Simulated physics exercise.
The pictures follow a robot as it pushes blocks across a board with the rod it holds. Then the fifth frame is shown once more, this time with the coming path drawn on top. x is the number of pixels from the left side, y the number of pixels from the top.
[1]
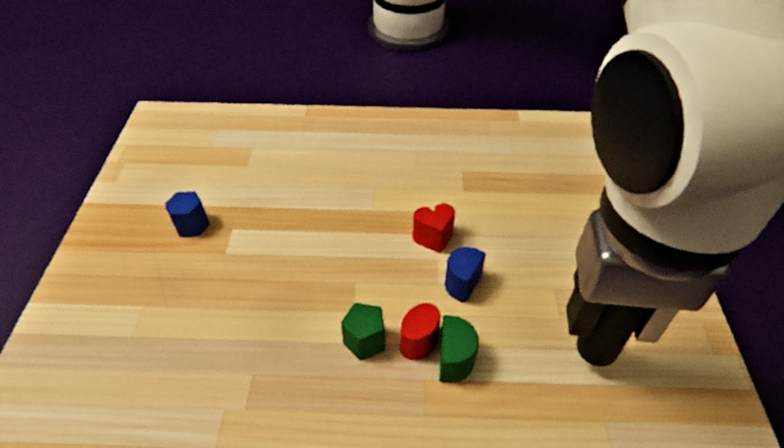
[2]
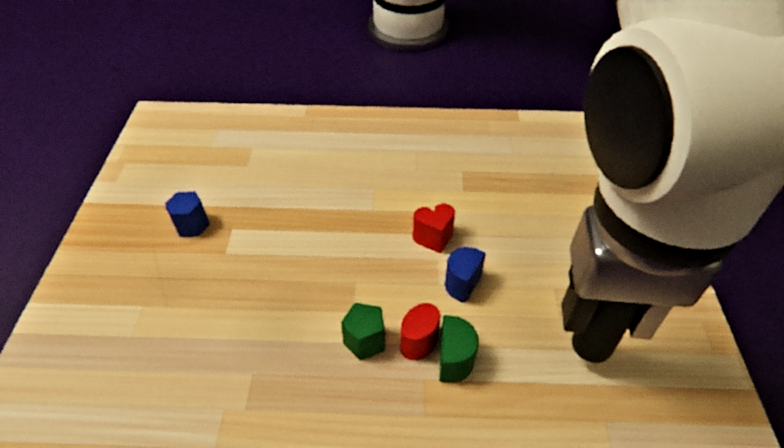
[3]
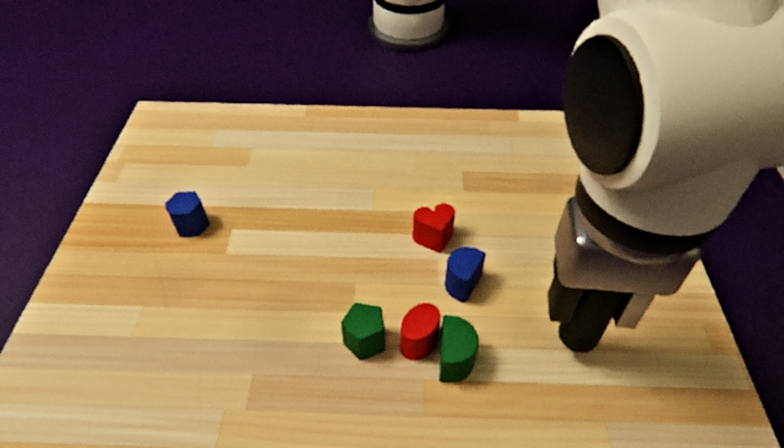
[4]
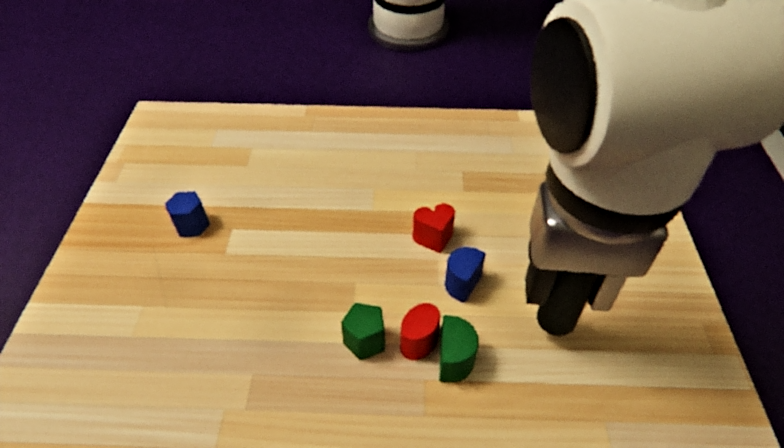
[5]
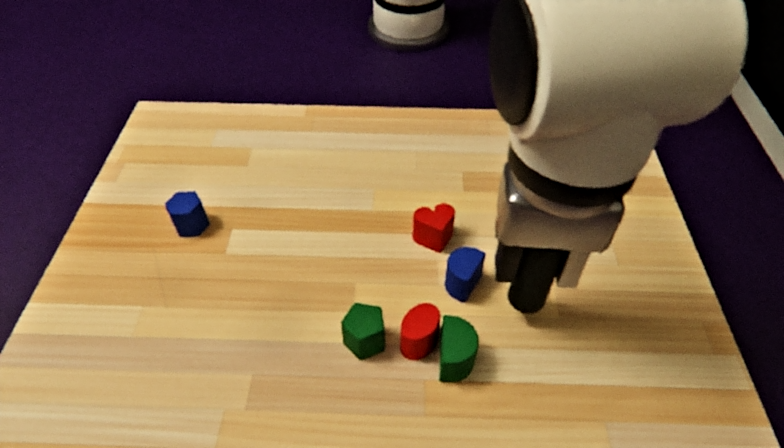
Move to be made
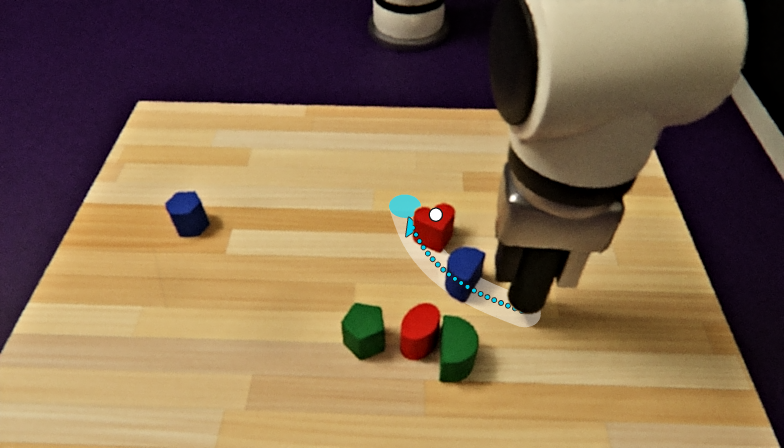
A white and grey robot arm with a dark rod at its lower end reaches over the right side of a light wooden board on a dark purple surface, seen from above at an angle. Red, blue and green blocks sit around the middle, with another blue block at the left. The arm glides left and slightly away toward the centre blocks, while the blocks and camera stay still.
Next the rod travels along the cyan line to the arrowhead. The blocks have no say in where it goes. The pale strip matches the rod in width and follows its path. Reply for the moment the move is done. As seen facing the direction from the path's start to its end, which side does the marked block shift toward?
It is pushed towards the right-hand side.
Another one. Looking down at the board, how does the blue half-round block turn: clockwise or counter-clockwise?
Verdict: Counterclockwise.
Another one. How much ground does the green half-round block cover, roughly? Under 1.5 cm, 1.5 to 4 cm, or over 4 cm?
It will move less than 1.5 cm.
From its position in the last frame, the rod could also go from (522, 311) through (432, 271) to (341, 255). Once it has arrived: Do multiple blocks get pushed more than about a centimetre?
In short: No.
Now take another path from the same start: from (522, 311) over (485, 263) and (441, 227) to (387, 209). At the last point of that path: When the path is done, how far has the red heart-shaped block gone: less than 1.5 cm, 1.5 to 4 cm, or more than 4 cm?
It gets moved over 4 cm.
The drawn path runs from (522, 311) over (463, 284) and (423, 247) to (405, 206); the dot is on the red heart-shaped block.
The first path, step by step. One third of the way, rod at (465, 272); blue half-round block at (439, 247).
Two thirds of the way, rod at (424, 235); red heart-shaped block at (431, 196), turned 25° clockwise; blue half-round block at (395, 218), turned 25° anticlockwise.
At the end, rod at (405, 194); red heart-shaped block at (433, 173), turned 115° clockwise; green half-round block not moved; blue half-round block at (385, 211), turned 45° anticlockwise.
